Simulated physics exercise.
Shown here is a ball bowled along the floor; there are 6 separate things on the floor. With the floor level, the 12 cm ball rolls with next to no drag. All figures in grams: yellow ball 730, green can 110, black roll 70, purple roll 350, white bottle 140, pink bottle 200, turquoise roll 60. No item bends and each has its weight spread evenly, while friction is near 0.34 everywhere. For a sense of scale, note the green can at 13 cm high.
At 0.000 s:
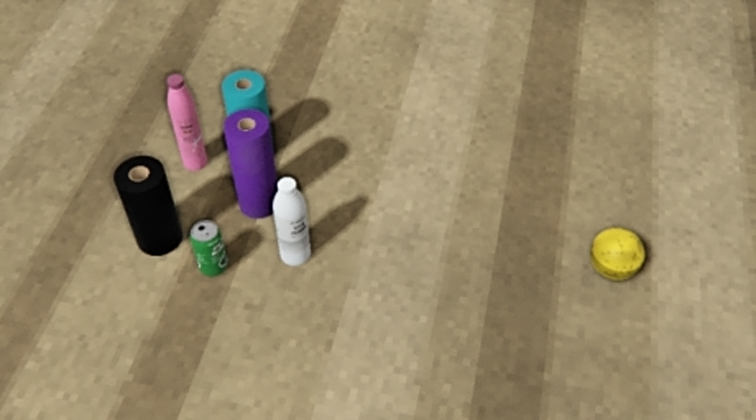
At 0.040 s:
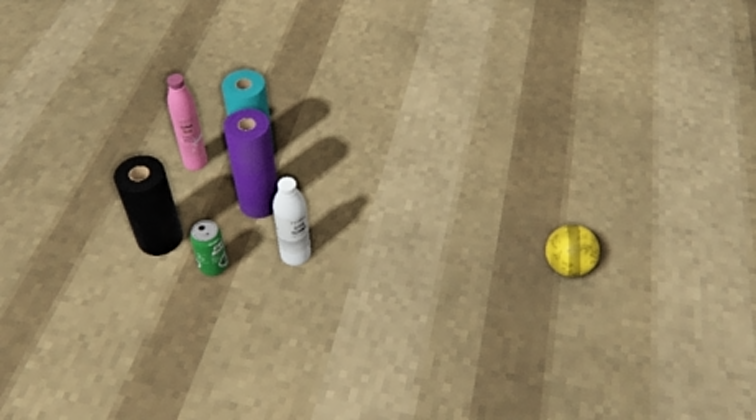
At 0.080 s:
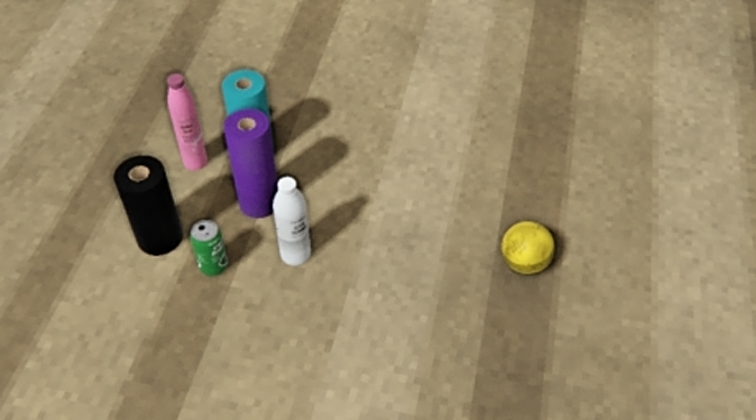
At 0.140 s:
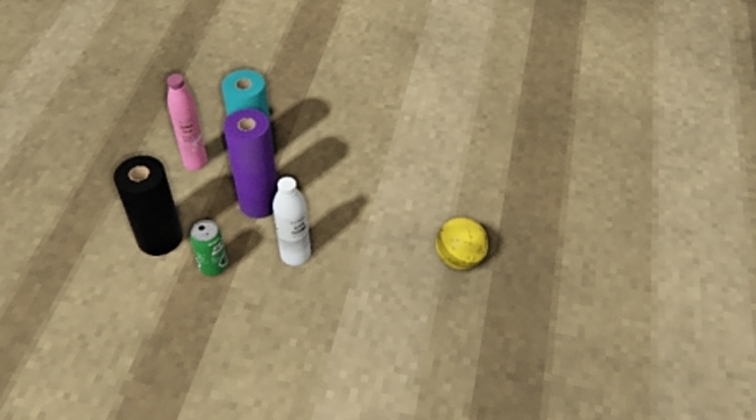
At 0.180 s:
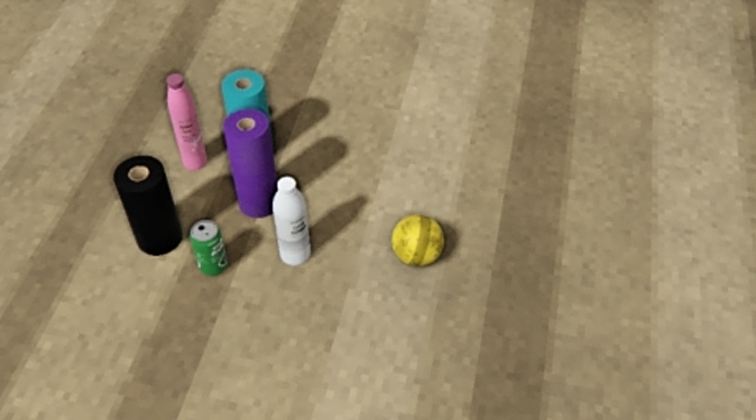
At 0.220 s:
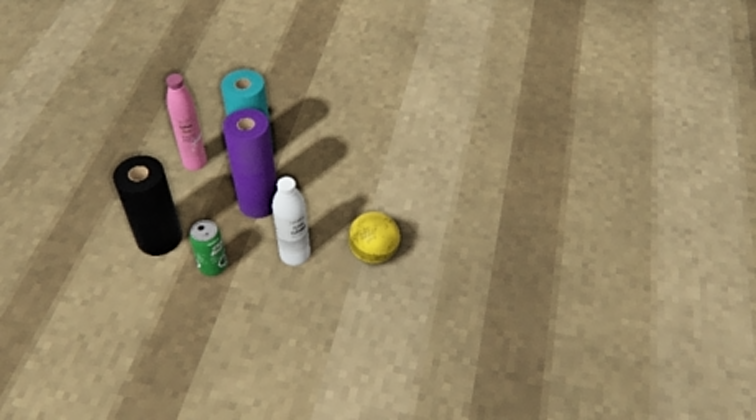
Yellow ball rolling leftward across a striped beige floor, nearing a white bottle beside a green can, coloured rolls and pink bottle.
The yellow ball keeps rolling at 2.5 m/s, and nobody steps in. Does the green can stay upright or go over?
It is going to go over.
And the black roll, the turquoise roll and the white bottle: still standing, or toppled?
Outcome noted - the black roll ends up fallen, the turquoise roll survives without falling, the white bottle ends up fallen.
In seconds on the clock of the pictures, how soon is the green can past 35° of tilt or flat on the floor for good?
I'd say around the 0.6 s mark.
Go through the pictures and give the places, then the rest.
In the first picture, ball has run 0 cm; yellow ball (617, 254); green can (209, 250).
In the second picture, ball has run 10 cm; yellow ball (573, 251); white bottle (292, 221).
In the third picture, ball has run 20 cm; yellow ball (528, 248).
In the fourth picture, ball has run 34 cm; yellow ball (462, 244); purple roll (254, 166).
In the fifth picture, ball has run 44 cm; yellow ball (418, 240); pink bottle (186, 123).
In the sixth picture, ball has run 54 cm; yellow ball (374, 238); green can (209, 249).
After 0.82 s, ball has run 157 cm; green can on its side; black roll on its side; white bottle on its side.
After 2.02 s, green can on its side; black roll on its side; white bottle on its side.
By the end (3.9 s), tipped over on the floor, green can, black roll and white bottle; the other 3 in place, give or take 8 cm.
